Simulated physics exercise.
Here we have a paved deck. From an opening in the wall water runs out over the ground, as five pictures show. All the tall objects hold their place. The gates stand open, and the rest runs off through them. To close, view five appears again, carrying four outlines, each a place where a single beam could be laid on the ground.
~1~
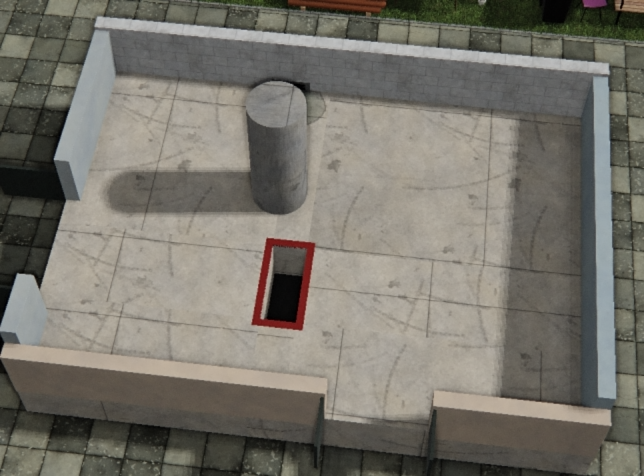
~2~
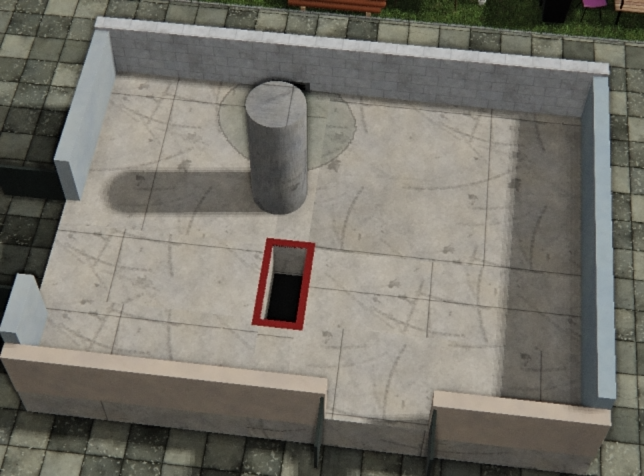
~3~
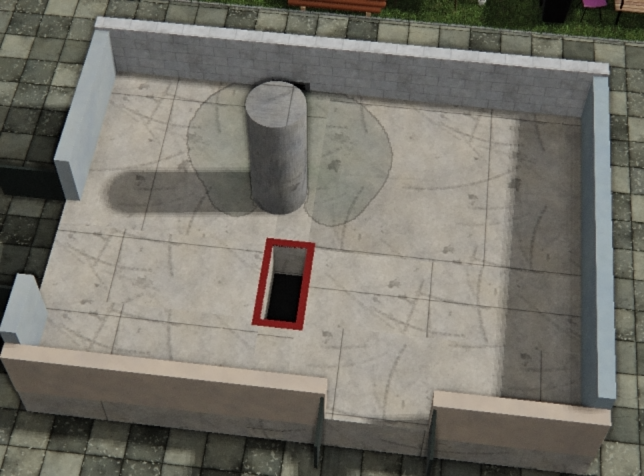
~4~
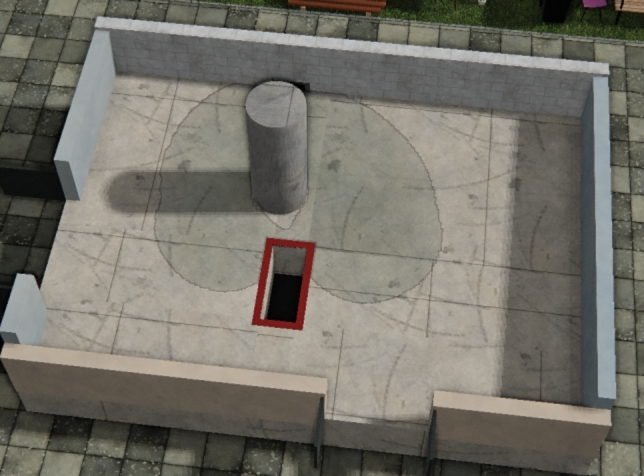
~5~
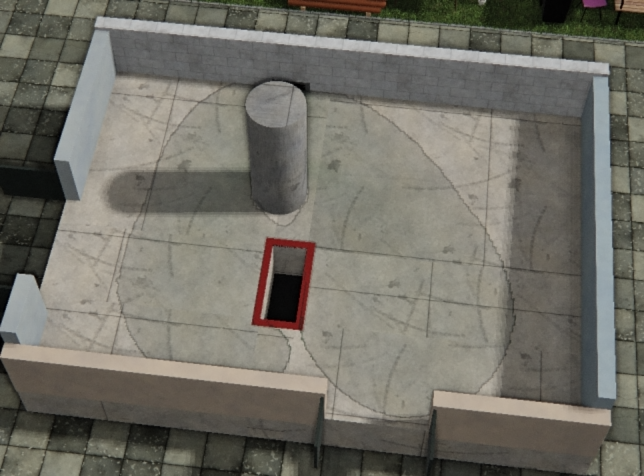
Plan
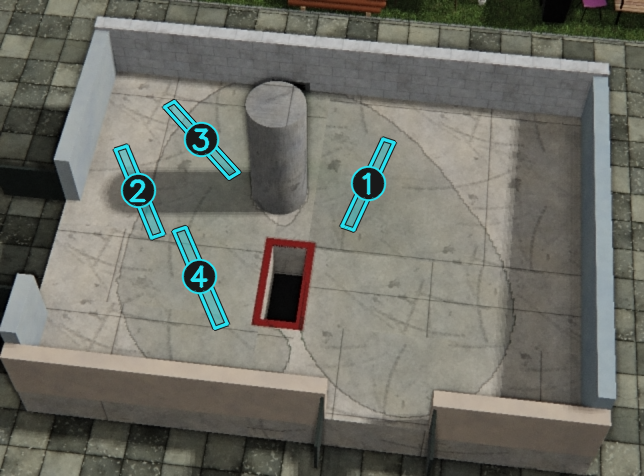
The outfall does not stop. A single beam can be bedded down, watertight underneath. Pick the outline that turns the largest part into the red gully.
Use place 1.
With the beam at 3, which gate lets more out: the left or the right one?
More leaves on the right.
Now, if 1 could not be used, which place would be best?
Place 4.
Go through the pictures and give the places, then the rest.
In the first frame, outfall at (291, 85); red gully at (284, 283); open gate at (378, 410); open gate at (65, 256); 2 % of the ground under water, visible out to (260, 89); red gully still dry.
In the second frame, 7 % of the ground under water, visible out to (240, 151); red gully still dry.
In the third frame, 14 % of the ground under water, visible out to (232, 213); red gully still dry.
In the fourth frame, 27 % of the ground under water, visible out to (388, 292); red gully still dry.
In the fifth frame, 48 % of the ground under water, visible out to (481, 372); red gully taking water.
In cyan, 1 from (347, 227) to (388, 140); 2 from (121, 147) to (157, 235); 3 from (169, 104) to (233, 175); 4 from (179, 229) to (221, 326).
If 1 is chosen, about 40 % of the stream goes into the red gully, about 49 % out by the gates.
If 2 is chosen, about 15 % of the stream goes into the red gully, about 80 % out by the gates.
If 3 is chosen, about 11 % of the stream goes into the red gully, about 85 % out by the gates.
If 4 is chosen, about 24 % of the stream goes into the red gully, about 71 % out by the gates.
